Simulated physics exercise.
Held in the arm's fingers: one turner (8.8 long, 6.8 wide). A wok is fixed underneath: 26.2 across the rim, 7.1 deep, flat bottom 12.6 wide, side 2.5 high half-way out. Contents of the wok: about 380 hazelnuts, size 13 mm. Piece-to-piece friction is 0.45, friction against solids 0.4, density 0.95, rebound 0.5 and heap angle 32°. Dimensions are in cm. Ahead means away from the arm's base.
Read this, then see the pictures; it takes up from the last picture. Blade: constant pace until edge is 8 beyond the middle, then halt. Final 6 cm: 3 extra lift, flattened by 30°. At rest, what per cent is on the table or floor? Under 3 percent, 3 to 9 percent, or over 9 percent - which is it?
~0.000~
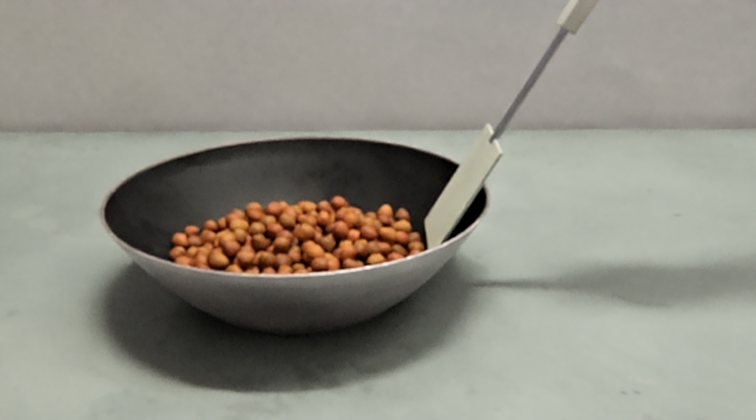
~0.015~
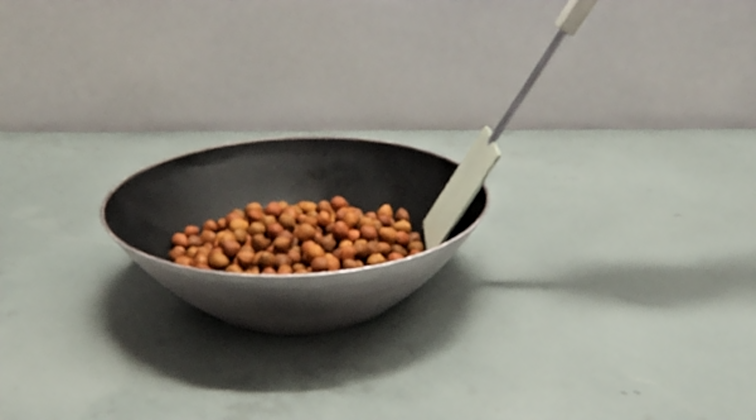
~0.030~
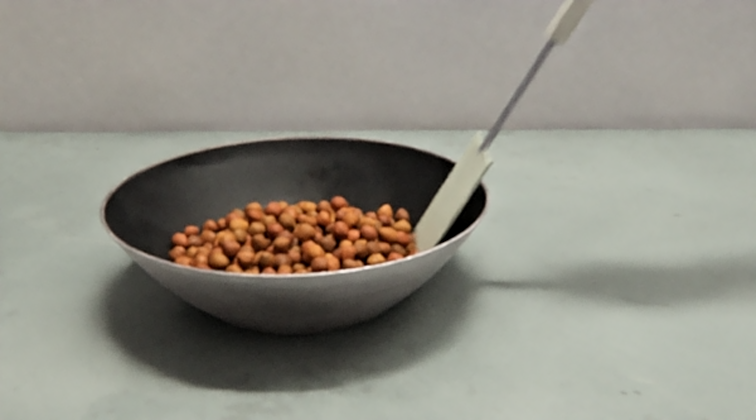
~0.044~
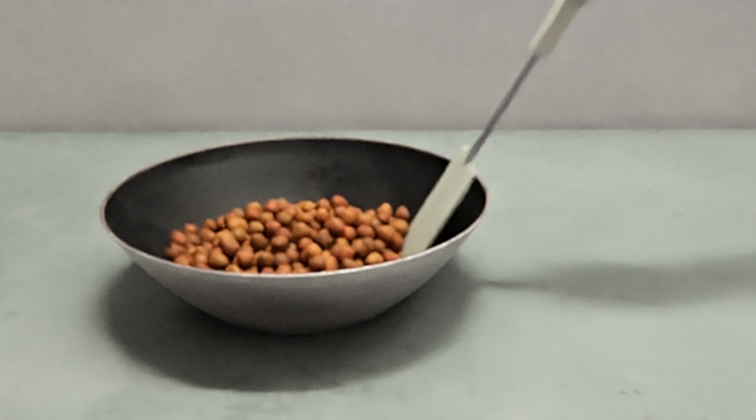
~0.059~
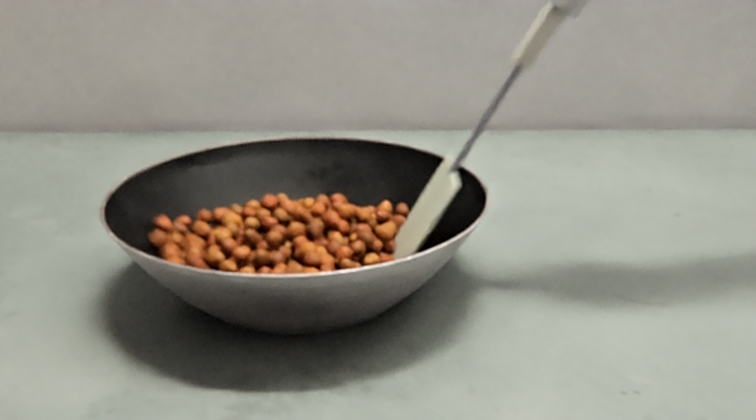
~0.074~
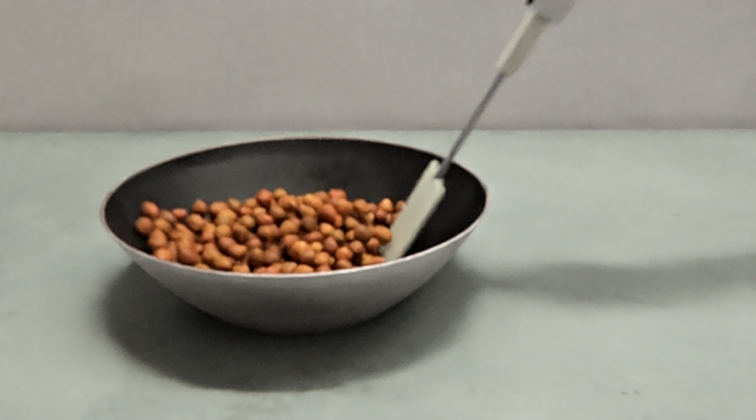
It is over 9 percent.
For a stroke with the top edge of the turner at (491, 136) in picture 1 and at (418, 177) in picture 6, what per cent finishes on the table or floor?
Some 20 percent ends up on the table or floor.
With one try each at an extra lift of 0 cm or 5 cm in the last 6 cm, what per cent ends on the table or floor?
You'd get some 5 per cent with the first setting and some 15 per cent with the second.
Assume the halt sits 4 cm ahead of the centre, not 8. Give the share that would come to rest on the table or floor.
That would give close to 0 per cent.
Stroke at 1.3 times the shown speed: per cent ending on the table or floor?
30 %.
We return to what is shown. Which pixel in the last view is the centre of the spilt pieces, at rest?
Resting centre: About (24, 269).
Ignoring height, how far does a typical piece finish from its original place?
I'd guess close to 3 centimetres.
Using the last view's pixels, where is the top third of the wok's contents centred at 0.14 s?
Near (233, 235).
After 0.14 s, sloping 60°, highest piece 8 above the table; 383 in the wok.
After 0.21 s, sloping 49°, highest piece 8 above the table; 381 in the wok, 2 on the blade or in flight.
After 0.44 s, sloping 30°, highest piece 9 above the table; 336 in the wok, 18 on the table or floor, 29 on the blade or in flight.
After 1.49 s, sloping 30°, highest piece 7 above the table; 334 in the wok, 49 on the table or floor.
In the end, 334 in the wok, 49 on the table or floor. That is 13 % on the table or floor.
